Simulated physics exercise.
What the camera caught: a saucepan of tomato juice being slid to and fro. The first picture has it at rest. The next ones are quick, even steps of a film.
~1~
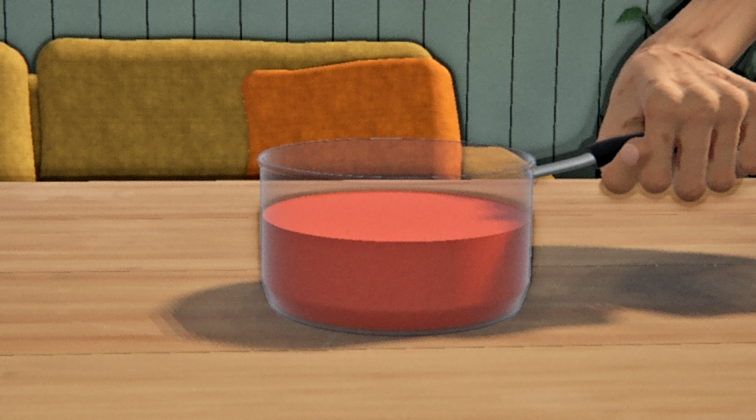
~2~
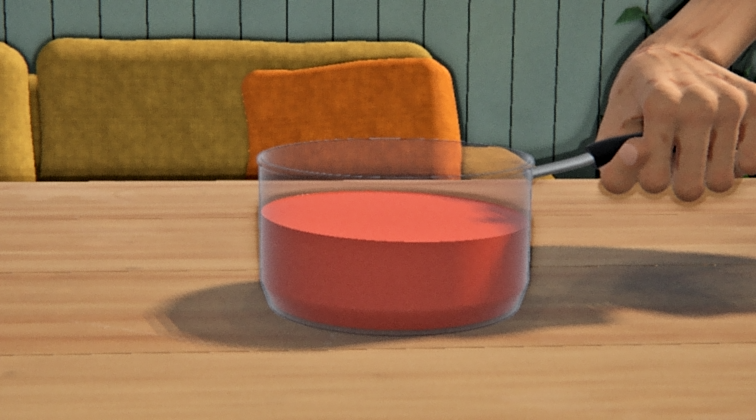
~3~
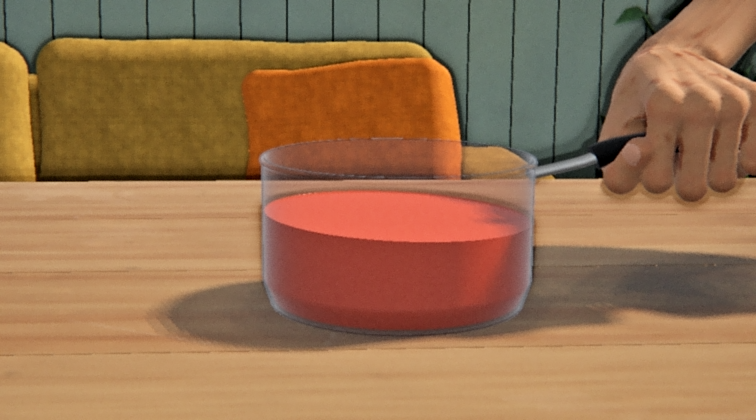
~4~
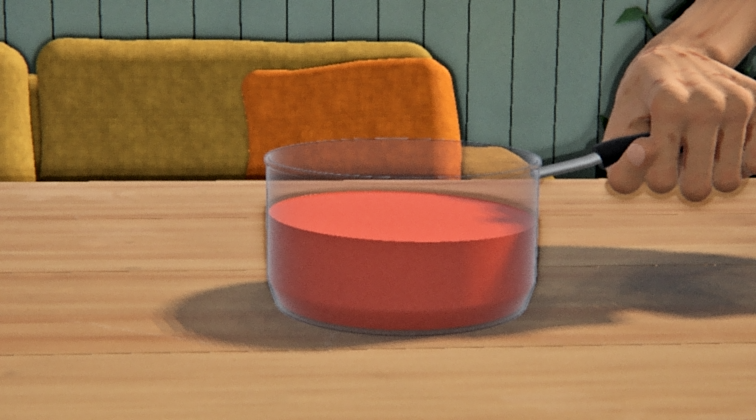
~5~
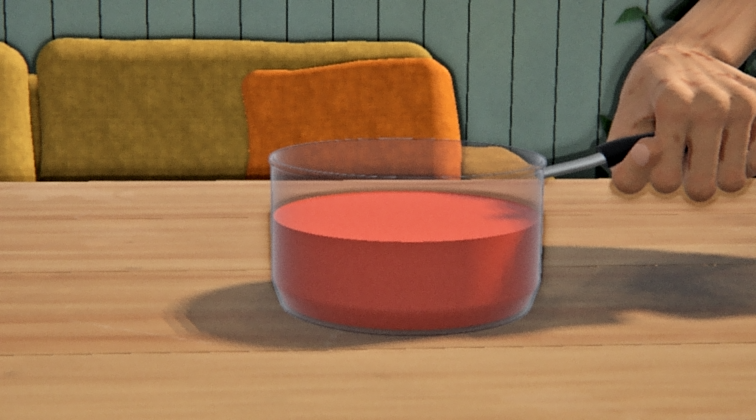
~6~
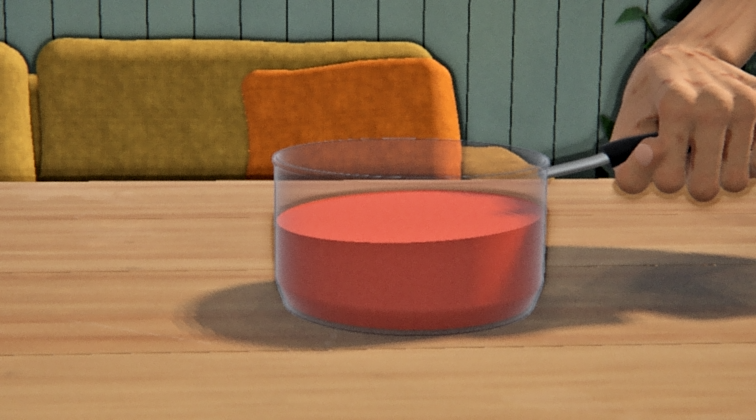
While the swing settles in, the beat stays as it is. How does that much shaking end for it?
It comes through intact.
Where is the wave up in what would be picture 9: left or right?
On the right portion, then.
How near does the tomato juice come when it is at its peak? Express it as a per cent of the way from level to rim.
About 20 %.
Shortly, the highest wave so far stays far below the rim.
At the finish, the highest wave so far stays far below the rim; nothing has left it.
